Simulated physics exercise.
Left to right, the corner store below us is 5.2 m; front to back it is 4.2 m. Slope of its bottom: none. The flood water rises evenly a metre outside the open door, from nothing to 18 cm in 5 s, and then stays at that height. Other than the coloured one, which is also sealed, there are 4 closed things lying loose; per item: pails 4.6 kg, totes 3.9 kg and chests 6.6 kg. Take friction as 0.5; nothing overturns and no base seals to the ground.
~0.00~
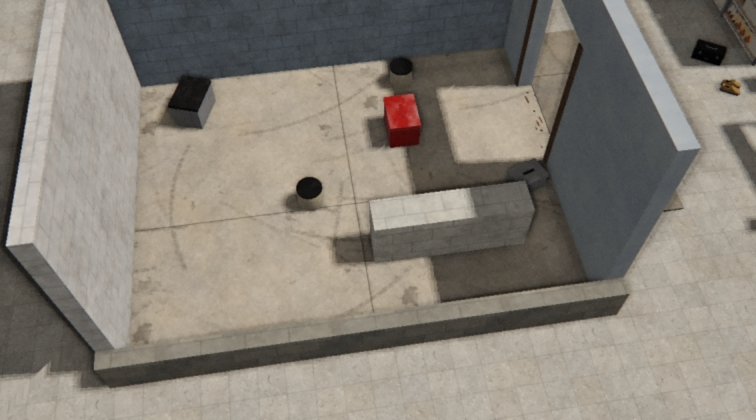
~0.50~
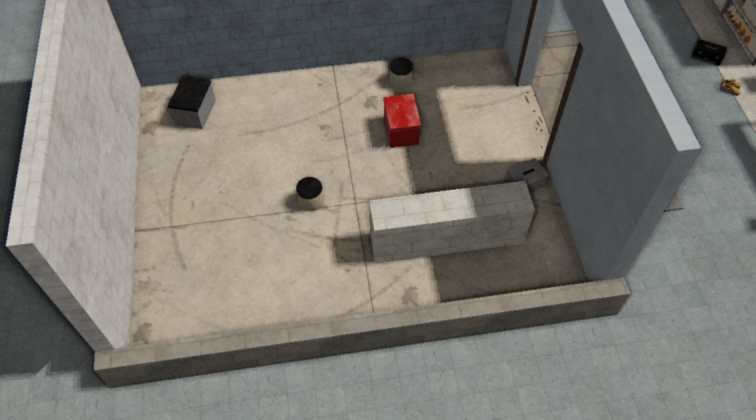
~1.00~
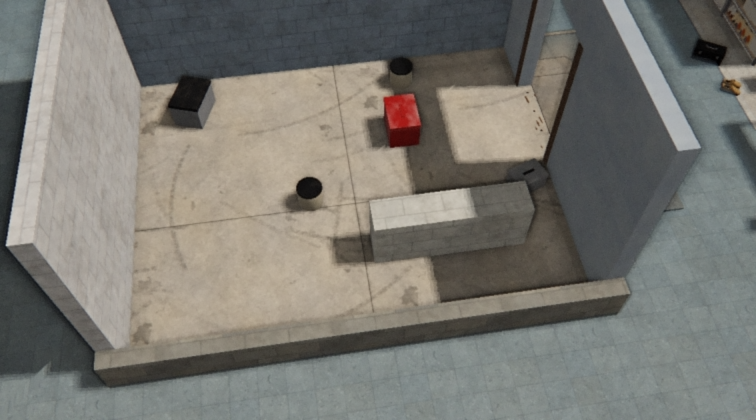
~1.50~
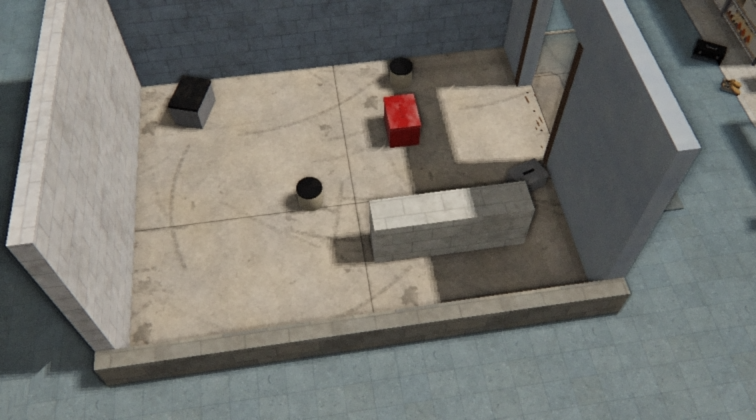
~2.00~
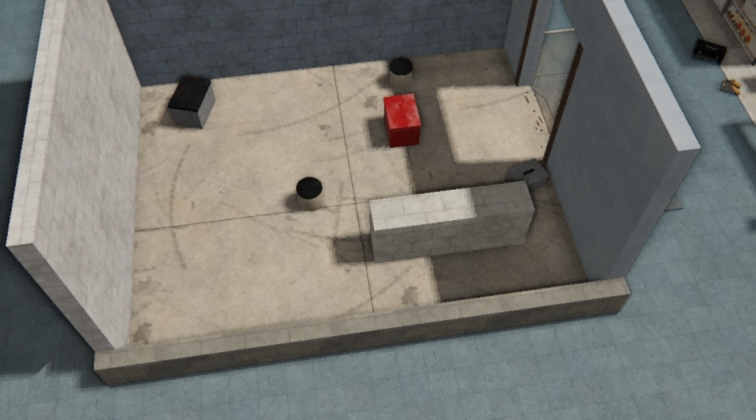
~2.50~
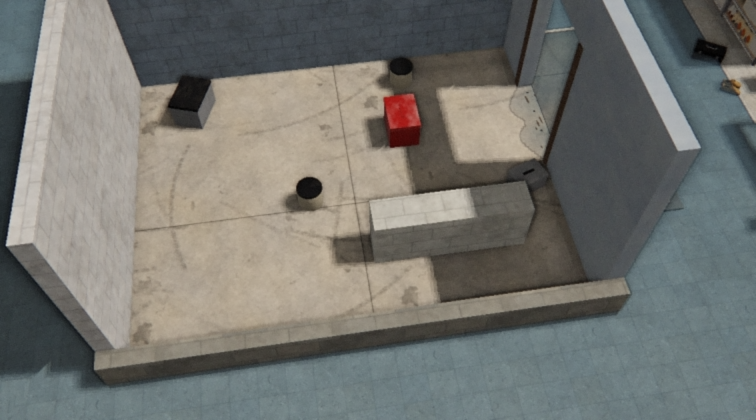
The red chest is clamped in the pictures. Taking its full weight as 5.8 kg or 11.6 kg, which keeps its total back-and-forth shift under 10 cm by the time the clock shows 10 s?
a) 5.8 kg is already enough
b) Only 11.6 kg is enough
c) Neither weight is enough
(c) Neither weight is enough.
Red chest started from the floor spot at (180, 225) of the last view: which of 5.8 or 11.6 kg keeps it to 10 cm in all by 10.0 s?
The answer: You need the heavier weight.
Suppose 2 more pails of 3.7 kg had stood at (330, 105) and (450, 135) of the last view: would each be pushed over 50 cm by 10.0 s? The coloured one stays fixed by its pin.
In turn: Short of it, more.
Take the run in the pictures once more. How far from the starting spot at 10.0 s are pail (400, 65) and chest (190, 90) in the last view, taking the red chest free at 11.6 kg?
Respectively 300 and 60 centimetres.
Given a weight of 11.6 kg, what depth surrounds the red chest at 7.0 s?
Something like 4 centimetres.
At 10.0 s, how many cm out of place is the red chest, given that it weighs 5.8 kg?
300 cm.
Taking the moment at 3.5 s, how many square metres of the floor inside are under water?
About 1.5 m2.
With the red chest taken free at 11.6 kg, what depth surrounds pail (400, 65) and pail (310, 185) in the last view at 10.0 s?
Around 9 cm and 3 cm.
After 3.5 s the red chest would be 0 cm from its start with 5.8 kg and 0 cm from its start with 11.6 kg; 0 cm of water round it then.
After 4.5 s the red chest would be 10 cm from its start with 5.8 kg and 0 cm from its start with 11.6 kg; 3 cm of water round it then.
After 7.0 s the red chest would be 160 cm from its start with 5.8 kg and 78 cm from its start with 11.6 kg; 4 cm of water round it then.
After 10.0 s the red chest would be 323 cm from its start with 5.8 kg and 173 cm from its start with 11.6 kg; 5 cm of water round it then.
